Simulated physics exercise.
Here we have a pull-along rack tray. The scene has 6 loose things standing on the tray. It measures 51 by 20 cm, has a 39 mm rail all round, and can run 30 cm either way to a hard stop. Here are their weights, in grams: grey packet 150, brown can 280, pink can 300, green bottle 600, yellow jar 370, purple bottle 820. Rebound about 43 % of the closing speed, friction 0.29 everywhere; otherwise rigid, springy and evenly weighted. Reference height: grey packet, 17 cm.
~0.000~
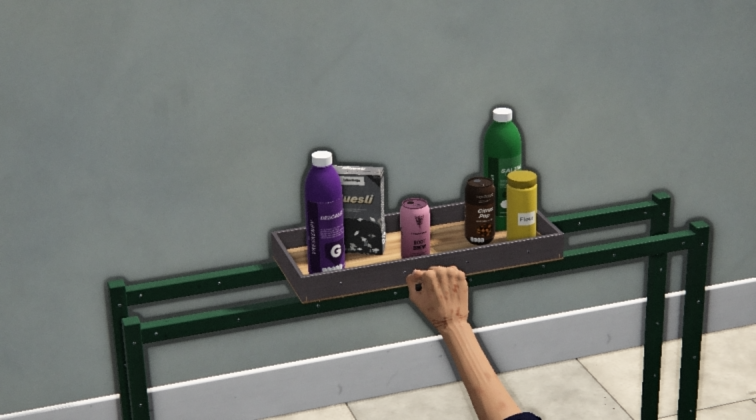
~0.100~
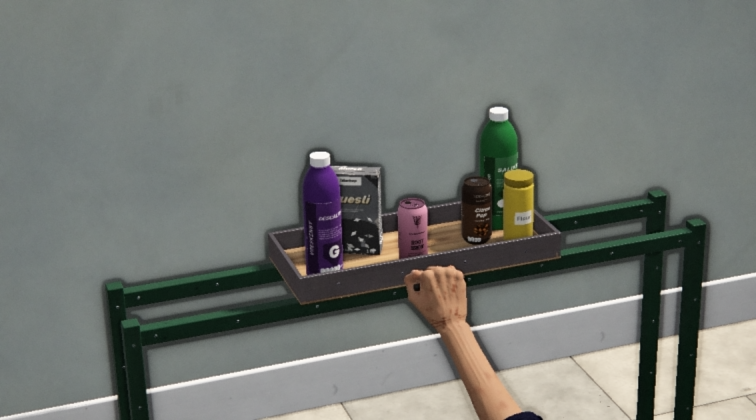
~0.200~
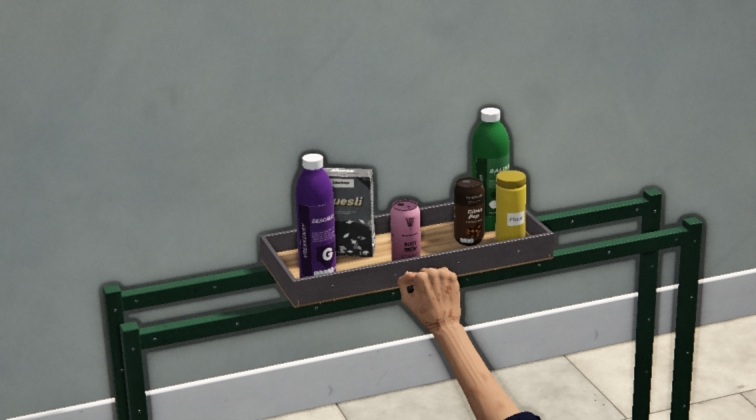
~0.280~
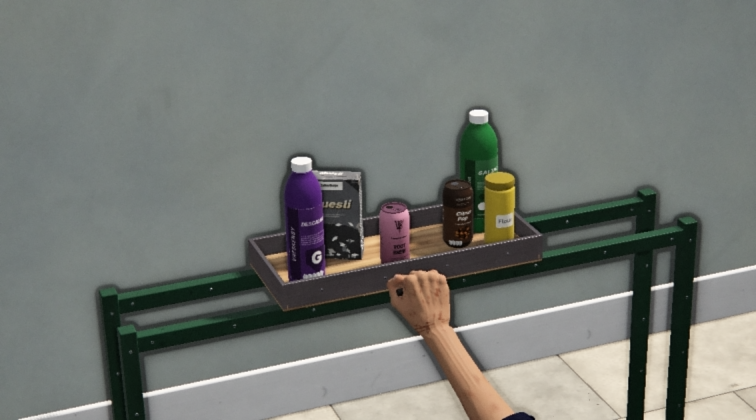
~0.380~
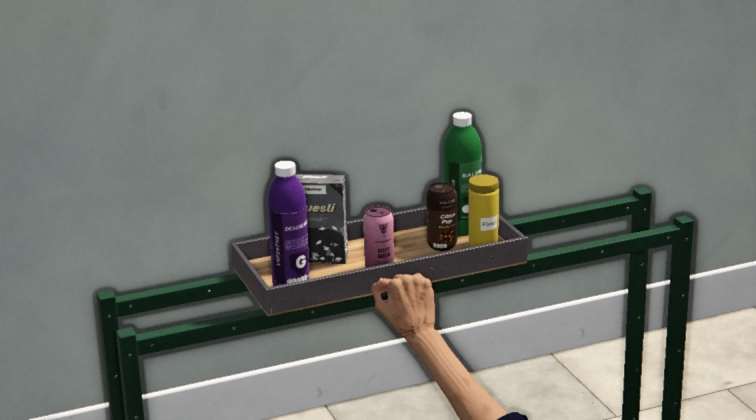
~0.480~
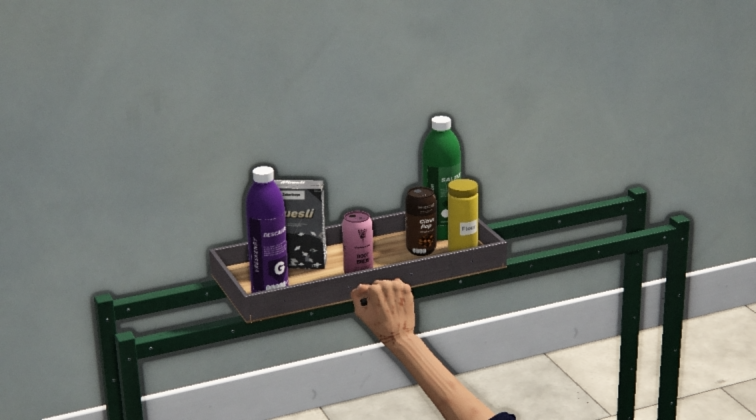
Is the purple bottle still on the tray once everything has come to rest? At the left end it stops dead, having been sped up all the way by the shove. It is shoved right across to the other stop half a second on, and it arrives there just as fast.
It will be gone from the tray.
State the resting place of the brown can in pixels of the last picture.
It comes to rest somewhere around (600, 186).
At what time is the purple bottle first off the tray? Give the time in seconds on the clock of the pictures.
That first happens close to 1.0 seconds.
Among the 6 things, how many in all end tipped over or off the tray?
Count: 1.
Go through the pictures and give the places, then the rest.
Tray midway; purple bottle (324, 218); grey packet (354, 210), in the first picture.
Tray midway; pink can (413, 233); green bottle (498, 168), in the second picture.
Tray moved 1 cm left; yellow jar (511, 208); grey packet (344, 213), in the third picture.
Tray moved 3 cm left; brown can (458, 214); pink can (395, 238), in the fourth picture.
Tray moved 6 cm left; green bottle (462, 173); yellow jar (484, 213), in the fifth picture.
Tray moved 10 cm left; purple bottle (267, 235); grey packet (294, 225), in the sixth picture.
After 0.98 s, tray moved 30 cm left; purple bottle leaning 22° near (126, 260); pink can slid 8 cm; yellow jar slid 8 cm.
After 1.98 s, tray moved 20 cm left; purple bottle now off the tray; pink can slid 9 cm; brown can slid 9 cm.
After 2.88 s, tray moved 29 cm right; pink can slid 9 cm; brown can slid 9 cm; yellow jar slid 9 cm.
At rest (3.6 s), off the tray, purple bottle; the other 5 in place, give or take 5 cm.
